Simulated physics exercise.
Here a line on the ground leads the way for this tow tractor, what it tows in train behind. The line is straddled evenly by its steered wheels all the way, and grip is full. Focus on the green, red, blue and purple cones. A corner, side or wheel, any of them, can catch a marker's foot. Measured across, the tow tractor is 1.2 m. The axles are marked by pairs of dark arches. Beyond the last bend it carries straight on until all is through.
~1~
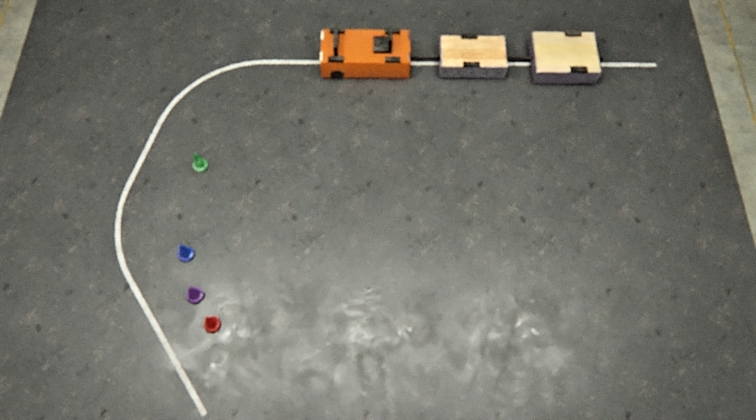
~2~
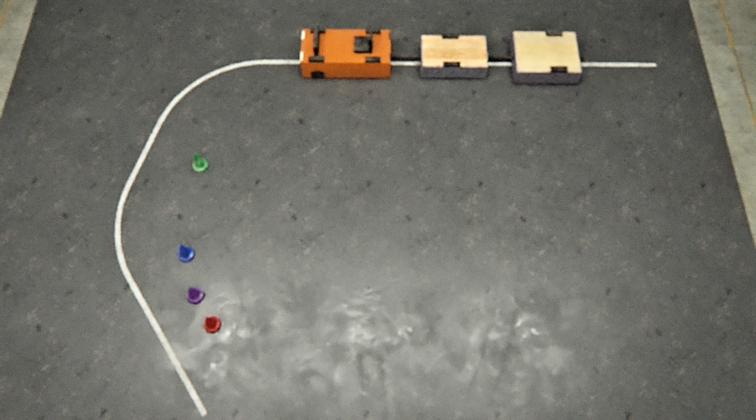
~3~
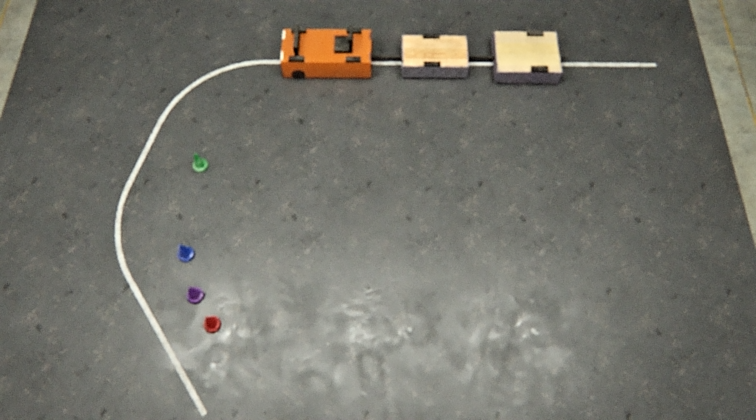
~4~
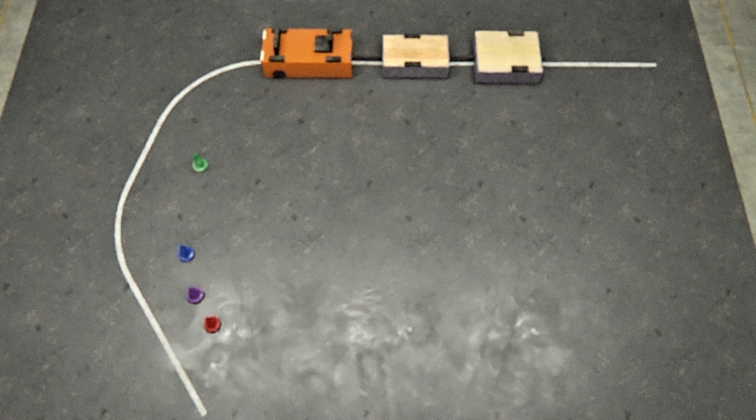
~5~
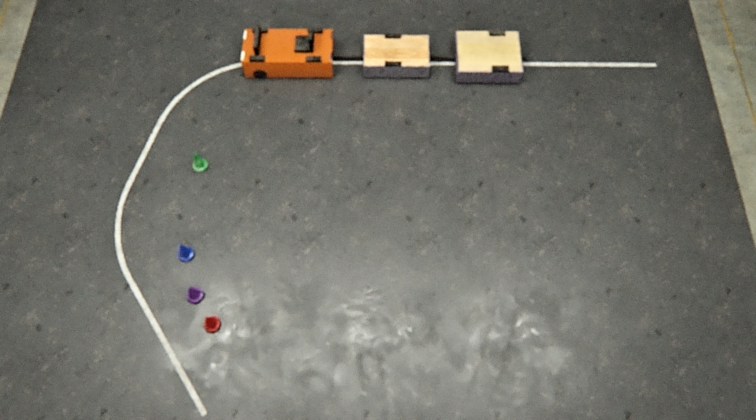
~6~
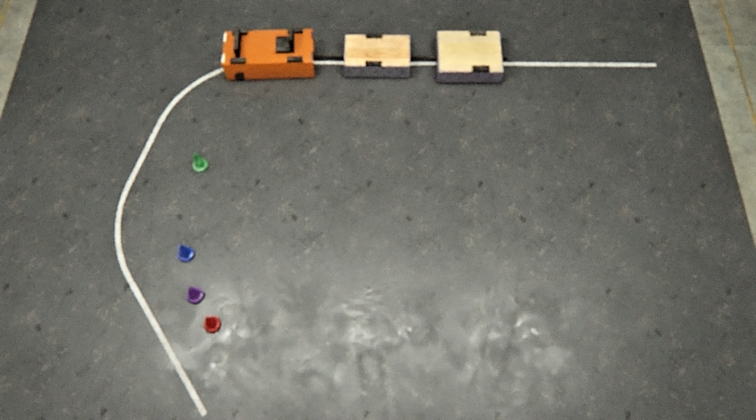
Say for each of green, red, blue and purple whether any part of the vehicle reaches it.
Green - reached. Red - reached. Blue - reached. Purple - reached.
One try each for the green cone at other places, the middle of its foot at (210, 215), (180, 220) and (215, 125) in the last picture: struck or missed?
In the first spot it is left alone, in the second contacted, and in the third contacted.
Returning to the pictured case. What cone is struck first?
The green one.
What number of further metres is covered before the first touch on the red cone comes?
About 15.5 m.
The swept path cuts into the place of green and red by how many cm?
Green 10, red 15.
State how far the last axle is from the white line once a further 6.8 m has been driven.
45 cm off.
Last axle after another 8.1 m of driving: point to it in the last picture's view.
Approximate position: (237, 76).
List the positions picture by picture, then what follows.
In the first picture, nose (326, 46); last axle (576, 51); still straight; green (199, 163), red (211, 323), blue (184, 252), purple (194, 293); 2 trailers.
In the second picture, nose (307, 46); last axle (557, 51); still straight.
In the third picture, nose (287, 45); last axle (537, 51); still straight.
In the fourth picture, nose (268, 45); last axle (518, 51); still straight.
In the fifth picture, nose (248, 45); last axle (499, 50); still straight.
In the sixth picture, nose (229, 48); last axle (480, 50); turned 3°; green (199, 163), red (211, 323), blue (184, 252), purple (194, 293).
After another 10.6 m, the last axle is at (179, 124) of the last picture, 85 cm off the line; the second trailer has hit green.
After another 13.4 m, the last axle is at (150, 203) of the last picture, 100 cm off the line; the second trailer has hit blue.
After another 14.7 m, the last axle is at (152, 248) of the last picture, 85 cm off the line; the second trailer has hit purple.
After another 15.7 m, the last axle is at (159, 284) of the last picture, 60 cm off the line; the second trailer has hit red.
After another 18.7 m, the last axle is at (202, 399) of the last picture, 15 cm off the line; 4 of 4 struck in all.
